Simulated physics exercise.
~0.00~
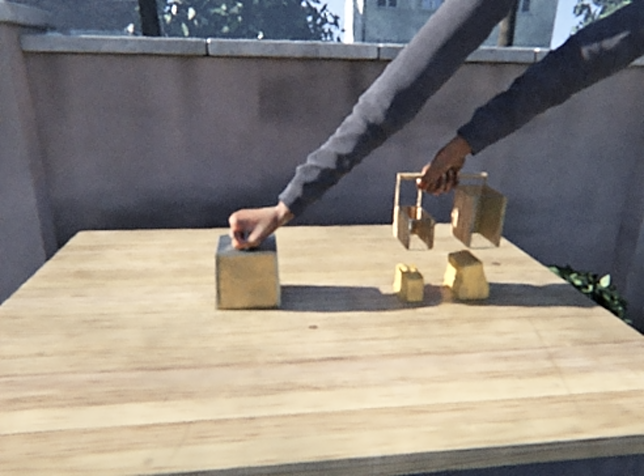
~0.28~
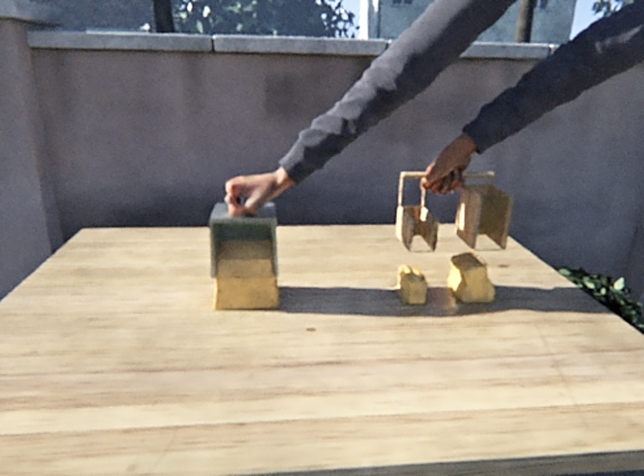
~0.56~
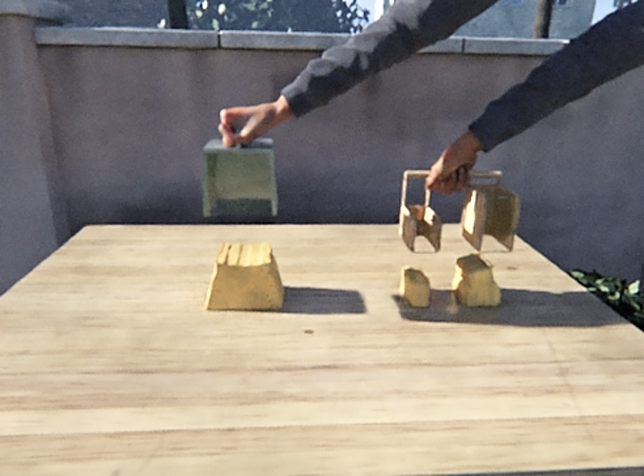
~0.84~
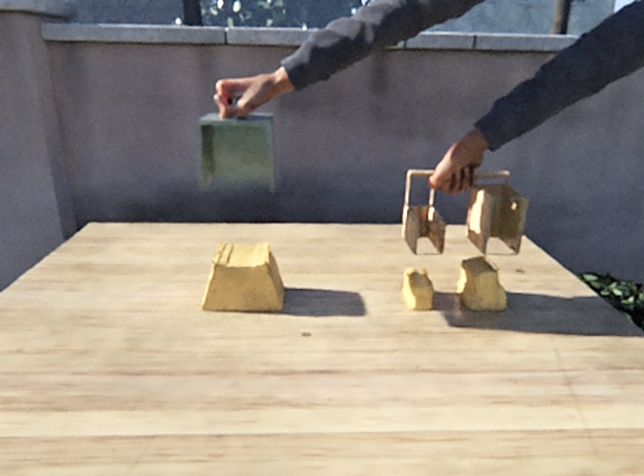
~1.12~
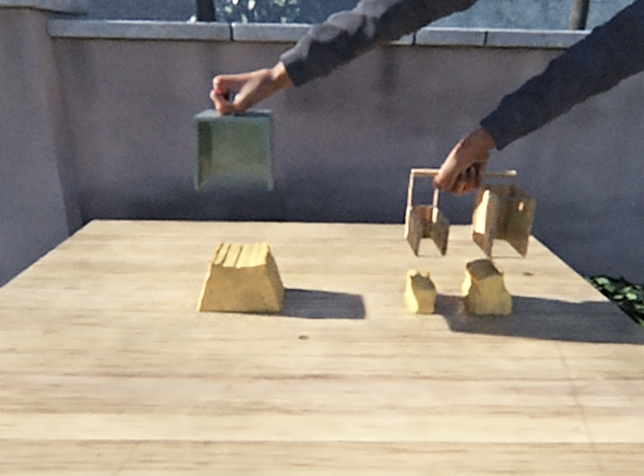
In the video, one hand lifts a greenish tin off a yellow block of mash on a wooden table while another holds open holders above two smaller yellow lumps at right. The uncovered block settles slightly, its sides sloping outward, and remains standing beneath the raised tin.
